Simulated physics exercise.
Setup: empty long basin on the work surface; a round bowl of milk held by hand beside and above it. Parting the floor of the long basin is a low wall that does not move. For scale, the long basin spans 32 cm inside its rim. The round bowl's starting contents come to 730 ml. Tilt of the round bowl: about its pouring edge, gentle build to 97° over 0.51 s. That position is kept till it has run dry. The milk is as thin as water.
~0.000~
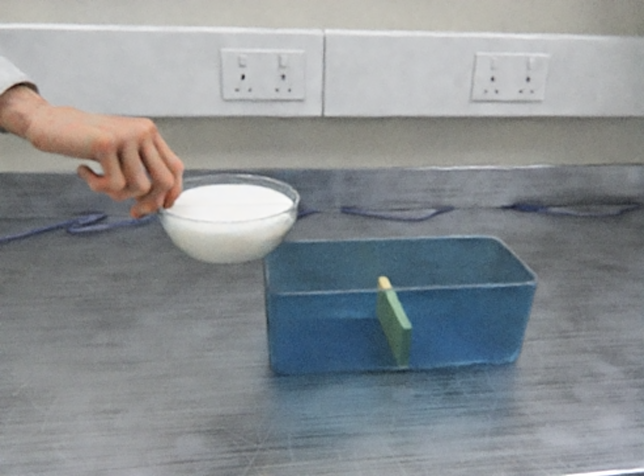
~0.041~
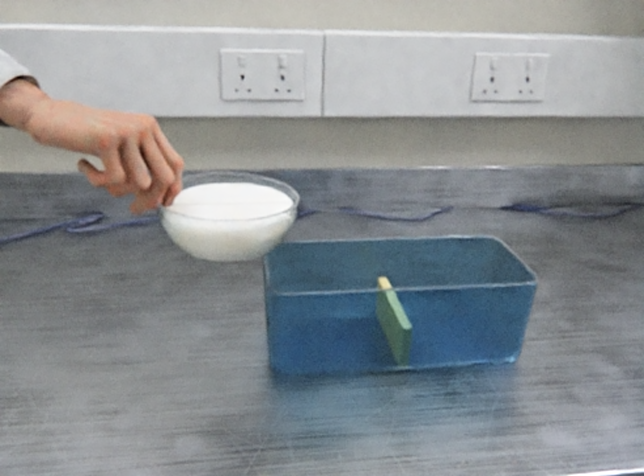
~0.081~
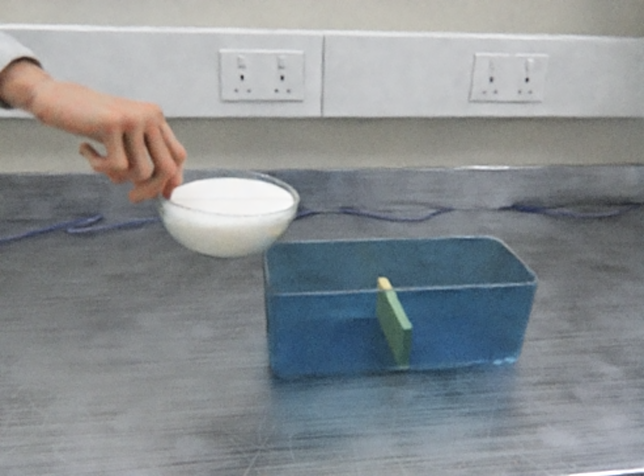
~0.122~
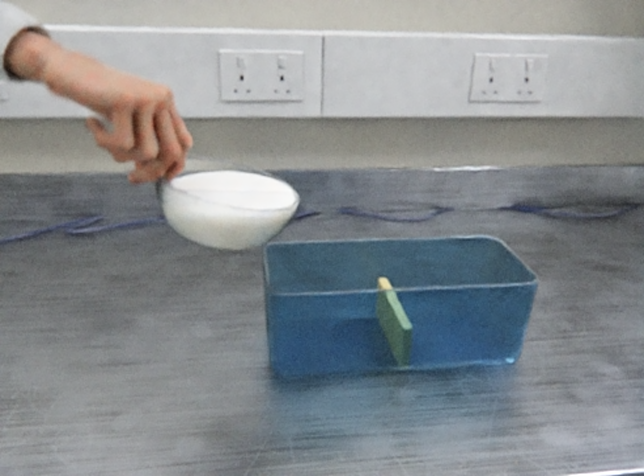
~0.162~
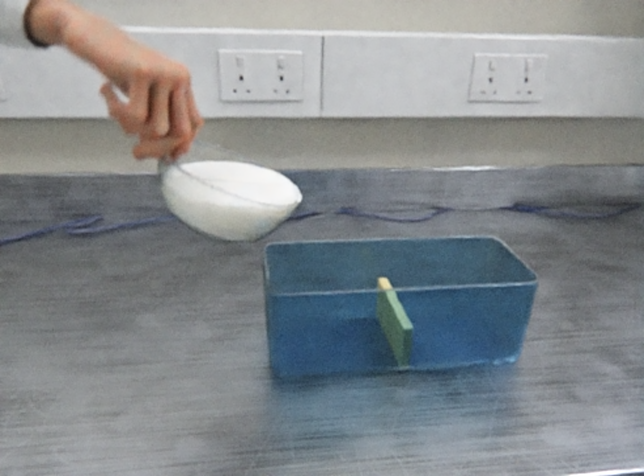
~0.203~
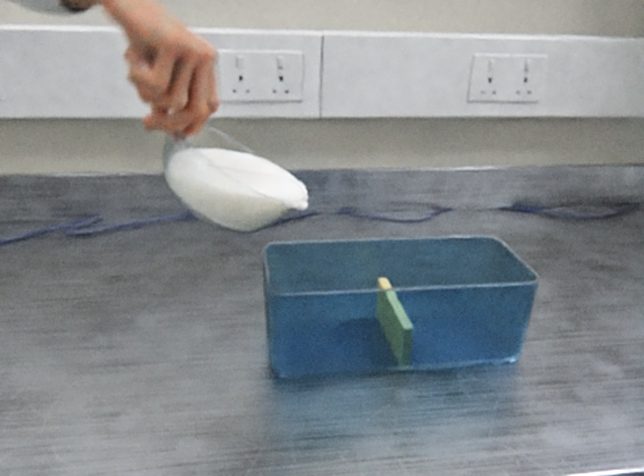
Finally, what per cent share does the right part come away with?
Roughly 26 per cent.
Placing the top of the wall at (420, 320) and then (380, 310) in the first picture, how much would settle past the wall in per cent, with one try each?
25 per cent first, 55 per cent second.
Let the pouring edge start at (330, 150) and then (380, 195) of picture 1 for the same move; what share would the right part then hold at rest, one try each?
About 65 %, then about 80 %.
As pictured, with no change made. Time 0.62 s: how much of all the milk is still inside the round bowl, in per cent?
Remaining share: Approx. 0 %.
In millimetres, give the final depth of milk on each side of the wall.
Some 26 mm on the left and 10 mm on the right.
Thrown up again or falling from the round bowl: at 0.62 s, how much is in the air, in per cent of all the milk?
Near 6 in a hundred.
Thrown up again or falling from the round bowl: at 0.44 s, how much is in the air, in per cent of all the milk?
It comes to roughly 58 per cent.
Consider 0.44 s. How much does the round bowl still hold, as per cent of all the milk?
At that time about 24 in a hundred parts are still held.
After 0.44 s the tilt is 93° and 23 per cent is still to pour, 18 is left of the wall and 0 right of it.
After 0.62 s the tilt is 97° and 0 per cent is still to pour, 68 is left of the wall and 26 right of it.
After 0.81 s the tilt is 97° and 0 per cent is still to pour, 67 is left of the wall and 22 right of it.
After 1.01 s the tilt is 97° and 0 per cent is still to pour, 69 is left of the wall and 25 right of it.
In the end 68 per cent lies left of the wall, 26 right of it and 6 outside.
